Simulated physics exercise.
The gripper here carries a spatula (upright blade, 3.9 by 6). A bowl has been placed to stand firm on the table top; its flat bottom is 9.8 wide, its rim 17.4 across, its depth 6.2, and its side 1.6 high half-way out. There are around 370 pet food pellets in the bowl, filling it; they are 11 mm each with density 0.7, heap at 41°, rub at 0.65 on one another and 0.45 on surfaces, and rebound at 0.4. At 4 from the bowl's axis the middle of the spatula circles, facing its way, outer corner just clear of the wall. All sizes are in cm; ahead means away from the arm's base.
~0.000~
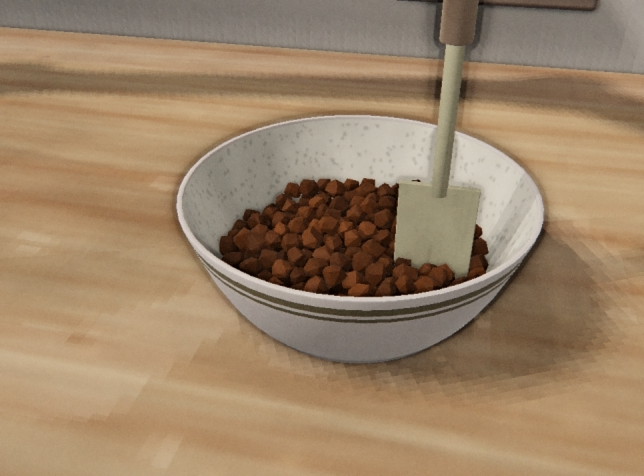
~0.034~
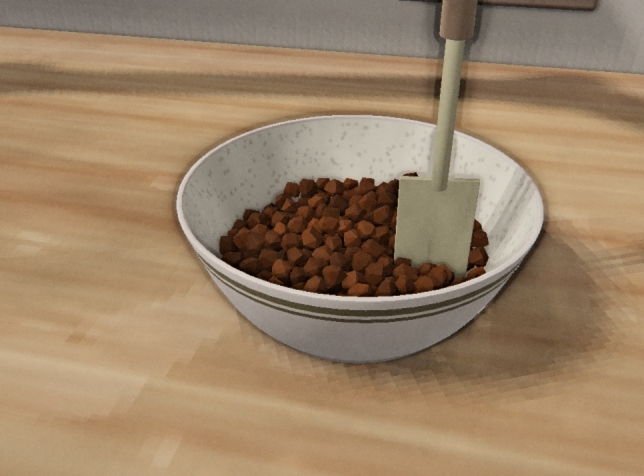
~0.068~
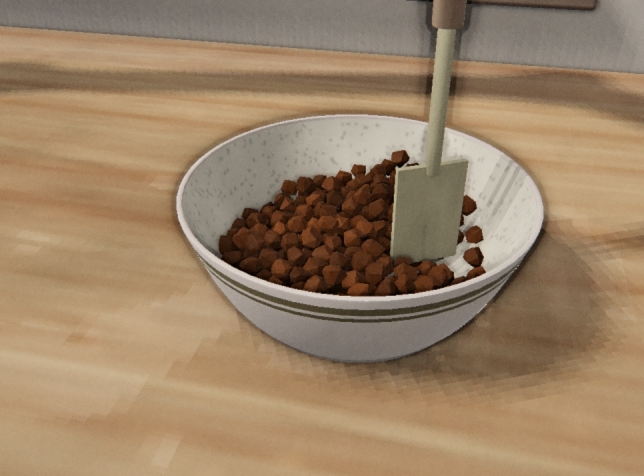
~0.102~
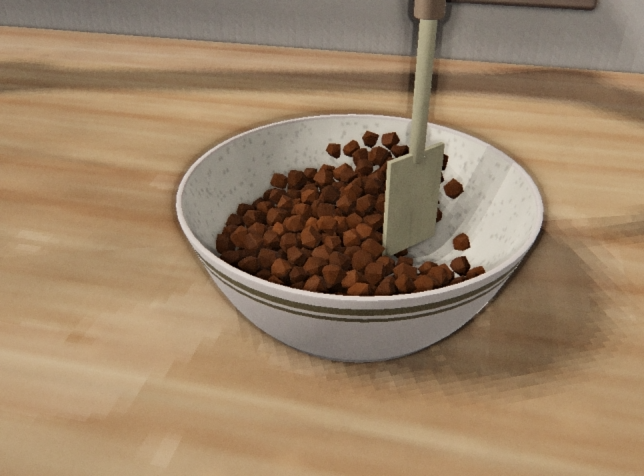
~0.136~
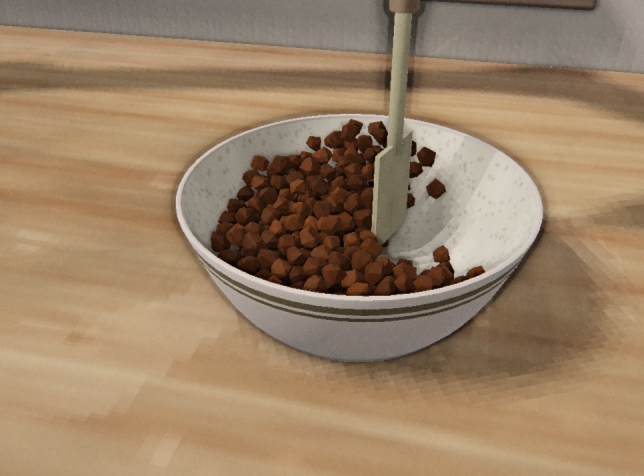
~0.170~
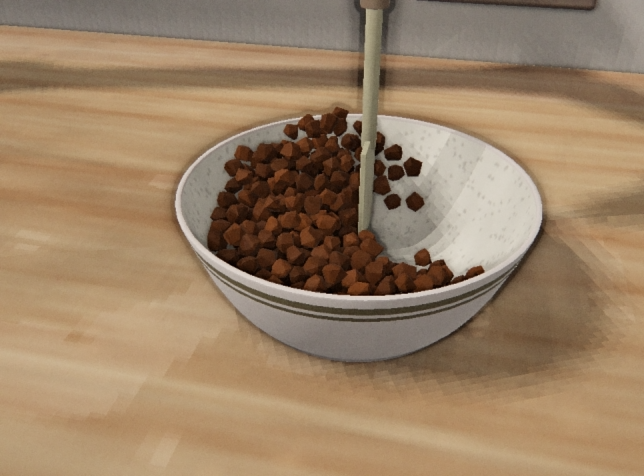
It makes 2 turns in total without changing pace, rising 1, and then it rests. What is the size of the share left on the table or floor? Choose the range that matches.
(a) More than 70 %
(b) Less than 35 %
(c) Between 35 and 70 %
The answer is b.
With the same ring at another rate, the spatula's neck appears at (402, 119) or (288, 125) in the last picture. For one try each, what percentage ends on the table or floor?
Roughly 15 and 55 percent, in that order.
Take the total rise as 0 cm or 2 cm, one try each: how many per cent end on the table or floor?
About 25 per cent on the first try and 20 per cent on the second.
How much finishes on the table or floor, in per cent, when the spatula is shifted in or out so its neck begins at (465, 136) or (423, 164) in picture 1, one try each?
Roughly 30 % and 5 %.
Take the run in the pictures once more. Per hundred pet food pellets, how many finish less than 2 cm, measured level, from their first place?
Near 10 per cent of the pieces.
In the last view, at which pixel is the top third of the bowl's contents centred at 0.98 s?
Near pixel (301, 275).
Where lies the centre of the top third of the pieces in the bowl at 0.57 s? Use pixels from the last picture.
Near (474, 204).
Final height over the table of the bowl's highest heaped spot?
Height: Roughly 7.0 cm.
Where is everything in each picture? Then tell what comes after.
The spatula neck at (443, 158), 0° round; upper third of the load around (340, 239), from x 230 to 480, top at y 185; 372 in the bowl, in the first picture.
The spatula neck at (443, 151), 9° round; upper third of the load around (347, 236), from x 230 to 480, top at y 180, in the second picture.
The spatula neck at (436, 137), 29° round; upper third of the load around (354, 220), from x 230 to 480, top at y 160, in the third picture.
The spatula neck at (419, 126), 50° round; upper third of the load around (346, 203), from x 225 to 475, top at y 140, in the fourth picture.
The spatula neck at (397, 117), 71° round; upper third of the load around (329, 193), from x 220 to 475, top at y 125, in the fifth picture.
The spatula neck at (370, 112), 92° round; upper third of the load around (308, 183), from x 215 to 475, top at y 115; 372 in the bowl, in the sixth picture.
After 0.57 s, 338° round, highest piece 9 above the table; 320 in the bowl, 42 on the table or floor, 10 in flight or on the tool.
After 0.98 s, 225° round, highest piece 7 above the table; 296 in the bowl, 75 on the table or floor, 1 in flight or on the tool.
After 1.38 s, 0° round, highest piece 7 above the table; 289 in the bowl, 83 on the table or floor.
After 2.08 s, 0° round, highest piece 7 above the table; 289 in the bowl, 83 on the table or floor.
In the end, 289 in the bowl, 83 on the table or floor. That is 22 % on the table or floor.
